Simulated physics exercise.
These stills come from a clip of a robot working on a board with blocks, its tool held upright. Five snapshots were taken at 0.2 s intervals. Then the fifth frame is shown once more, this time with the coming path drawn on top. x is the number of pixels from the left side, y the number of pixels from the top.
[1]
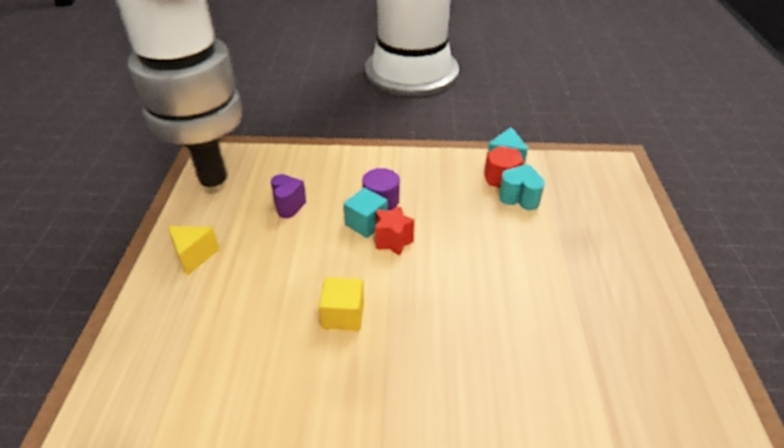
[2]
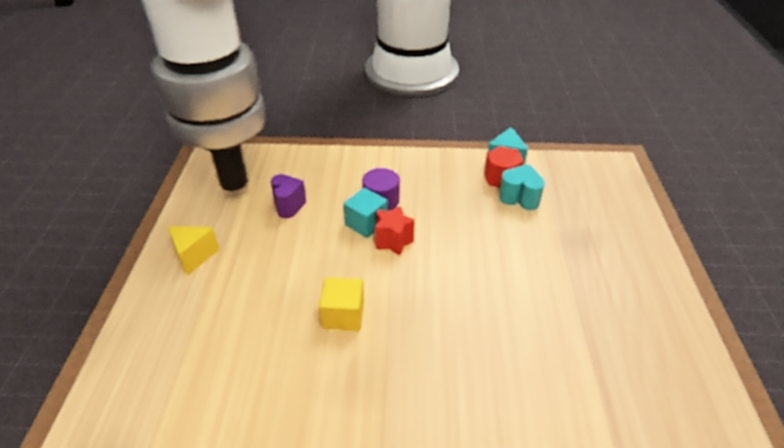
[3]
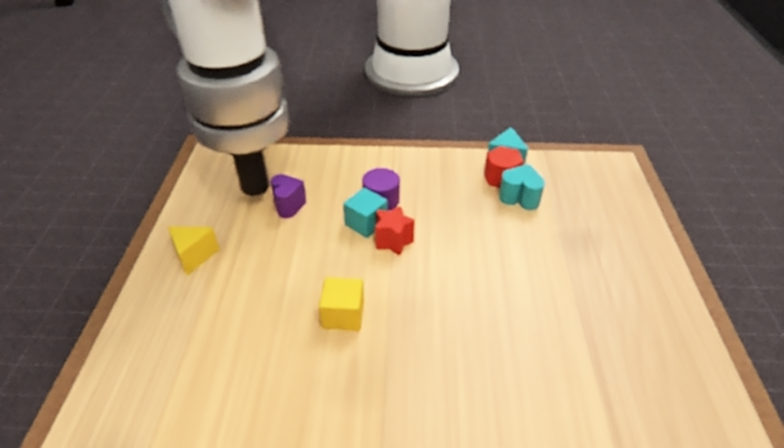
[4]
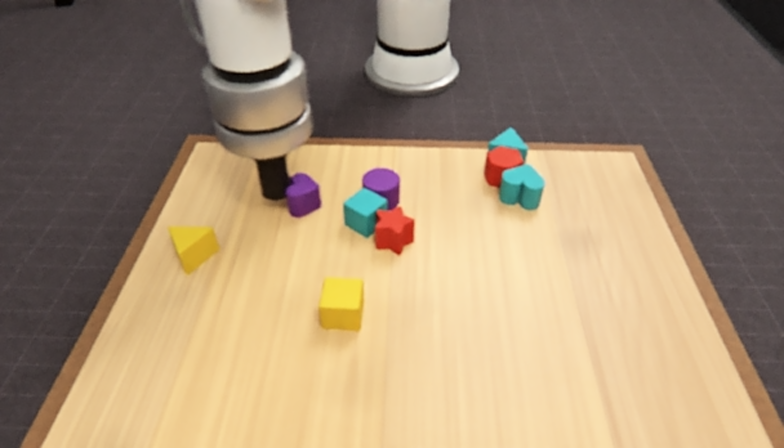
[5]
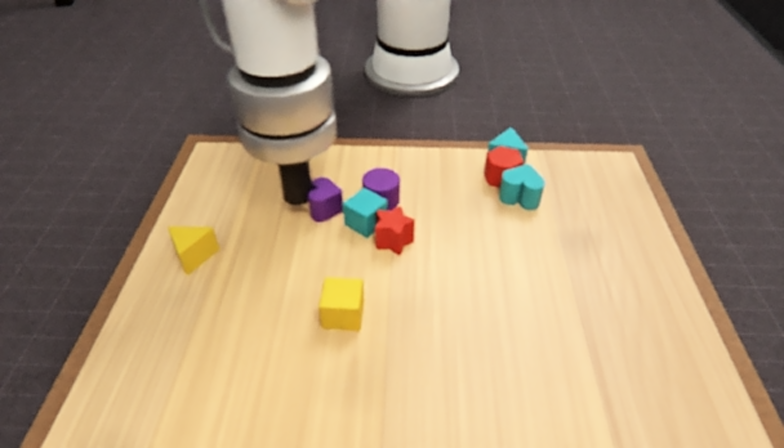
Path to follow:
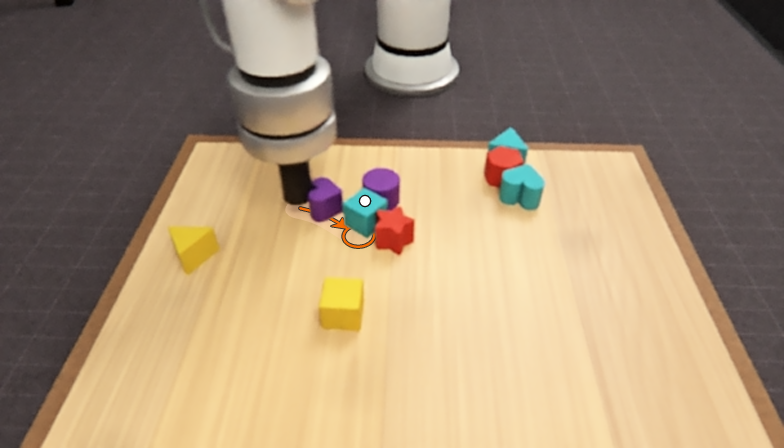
On a light wooden board scattered with colourful blocks, a robot arm's dark tool starts near the back left corner and moves right toward a purple heart-shaped block. It meets the block's left side and pushes it rightward, closer to the turquoise cube, while the other blocks stay still.
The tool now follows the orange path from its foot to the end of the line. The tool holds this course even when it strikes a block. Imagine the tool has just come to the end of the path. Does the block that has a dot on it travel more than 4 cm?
It seems so.
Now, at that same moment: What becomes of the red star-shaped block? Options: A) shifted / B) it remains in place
The answer is A.
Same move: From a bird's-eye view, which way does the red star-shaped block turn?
The answer is clockwise.
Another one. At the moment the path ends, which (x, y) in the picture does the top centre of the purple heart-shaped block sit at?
Top centre: (380, 202).
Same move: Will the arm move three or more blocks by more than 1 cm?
In short: Yes.
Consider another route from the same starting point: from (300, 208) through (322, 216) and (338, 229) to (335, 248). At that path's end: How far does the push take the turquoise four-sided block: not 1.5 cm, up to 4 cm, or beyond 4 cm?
1.5-4 cm.
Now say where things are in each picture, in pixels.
The first frame shows lower end of the tool (213, 178), tops of blocks, purple heart-shaped block (285, 184), turquoise four-sided block (365, 201), purple disc (381, 178), red star-shaped block (394, 219).
The second frame shows tool (234, 183), blocks as before.
The third frame shows tool (255, 187), blocks as before.
The fourth frame shows tool (277, 192), purple heart-shaped block (301, 184).
The fifth frame shows tool (298, 196), purple heart-shaped block (323, 188), turquoise four-sided block (365, 201), purple disc (381, 178), red star-shaped block (394, 219).
The drawn path runs from (300, 208) through (322, 214) and (341, 224) to (359, 236); the dot is on the turquoise four-sided block.
On the path given first. Halfway along, tool (331, 207); purple heart-shaped block (357, 194), turned 15° anticlockwise; turquoise four-sided block (383, 205); red star-shaped block (408, 225), turned 15° clockwise.
At the end, tool (358, 224); purple heart-shaped block (380, 202), turned 45° anticlockwise; turquoise four-sided block (413, 205), turned 25° anticlockwise; purple disc not moved; red star-shaped block (427, 228), turned 75° clockwise.
